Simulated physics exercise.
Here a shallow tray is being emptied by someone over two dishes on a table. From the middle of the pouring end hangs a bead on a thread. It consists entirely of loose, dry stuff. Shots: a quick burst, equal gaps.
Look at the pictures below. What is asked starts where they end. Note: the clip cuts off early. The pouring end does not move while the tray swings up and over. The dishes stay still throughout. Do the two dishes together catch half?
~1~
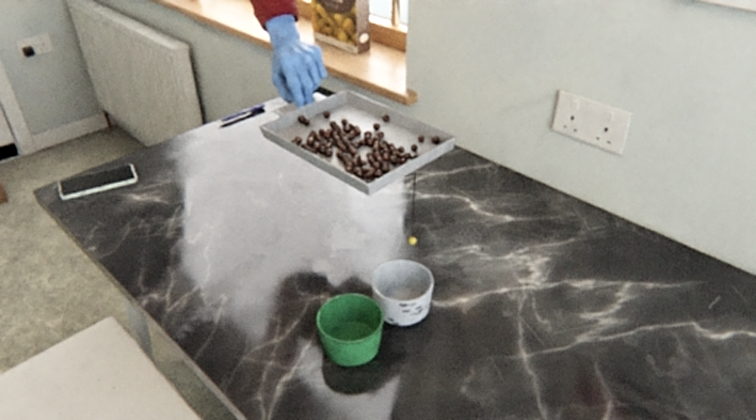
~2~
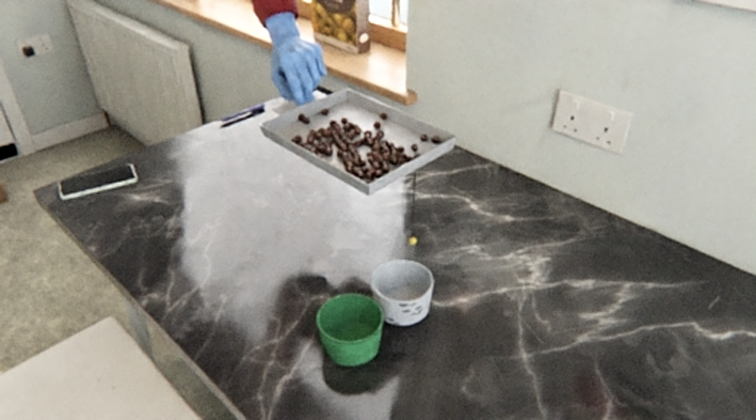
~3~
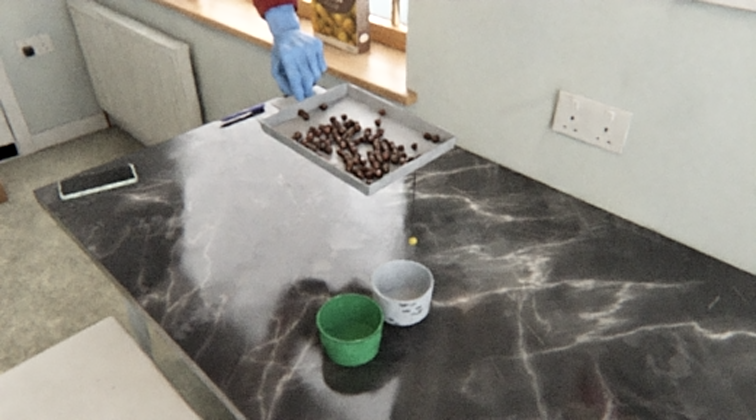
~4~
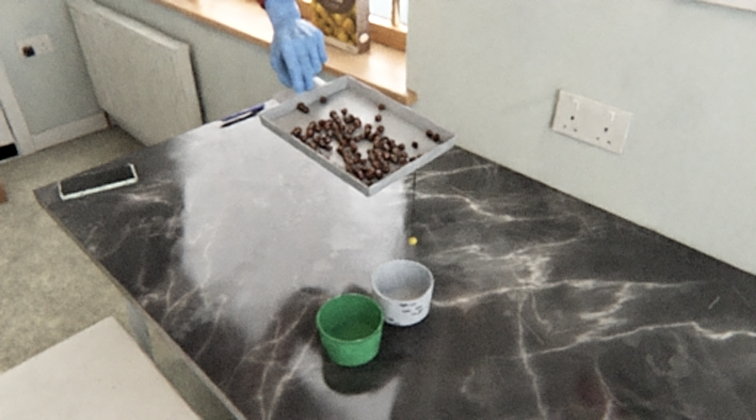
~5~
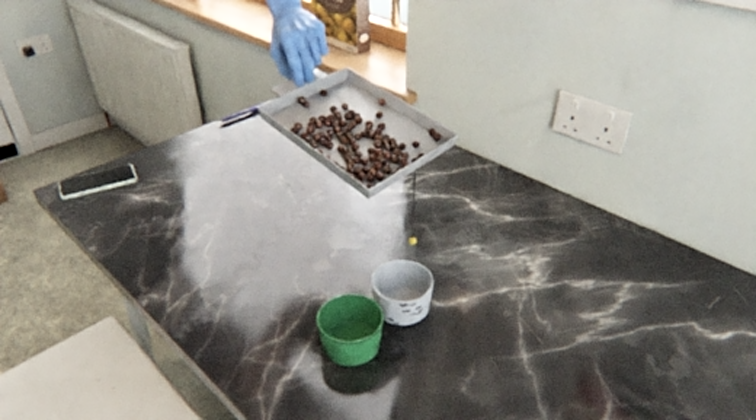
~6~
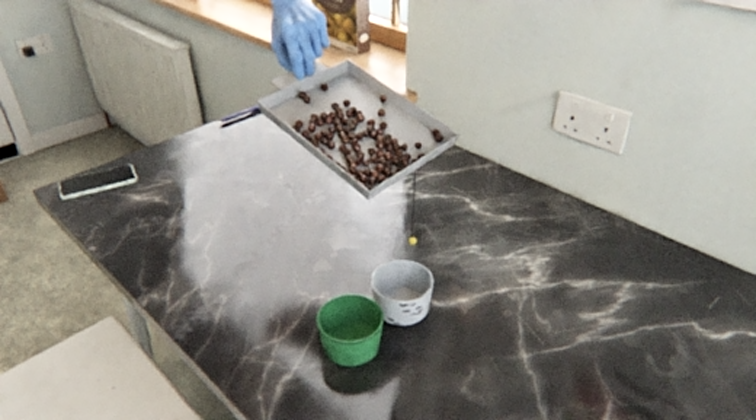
Pretty clear the dishes gather most of what falls.
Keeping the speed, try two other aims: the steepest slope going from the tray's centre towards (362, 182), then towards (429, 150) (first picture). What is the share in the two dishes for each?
Somewhere close to 40 % the first time, 0 % the second.
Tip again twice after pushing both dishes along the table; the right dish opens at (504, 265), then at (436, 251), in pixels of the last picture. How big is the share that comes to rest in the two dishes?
In order, 0 % and 70 %.
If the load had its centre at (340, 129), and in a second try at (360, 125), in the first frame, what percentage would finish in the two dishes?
First case around 80 %, second case around 70 %.
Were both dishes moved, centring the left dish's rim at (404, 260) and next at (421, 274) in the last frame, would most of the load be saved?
Shy of half, then shy of half.
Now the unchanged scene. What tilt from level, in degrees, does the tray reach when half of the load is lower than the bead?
Angle: Close to 95°.
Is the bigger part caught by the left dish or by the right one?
The one in question is the right-side one.
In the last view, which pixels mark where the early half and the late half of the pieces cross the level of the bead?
For the early half I get (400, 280), and for the late half (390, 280).
Shortly afterwards, tray tipped steeply; the whole lot on the tray.
Next, tray tipped right over; near a third on the tray; only a few in the left dish; near a quarter in the right dish; near a third in the air.
Some moments later, tray tipped past a quarter turn; a little in the left dish; near two thirds in the right dish; near a quarter outside both.
In the end, tray tipped past a quarter turn; a little in the left dish; near two thirds in the right dish; near a quarter outside both.
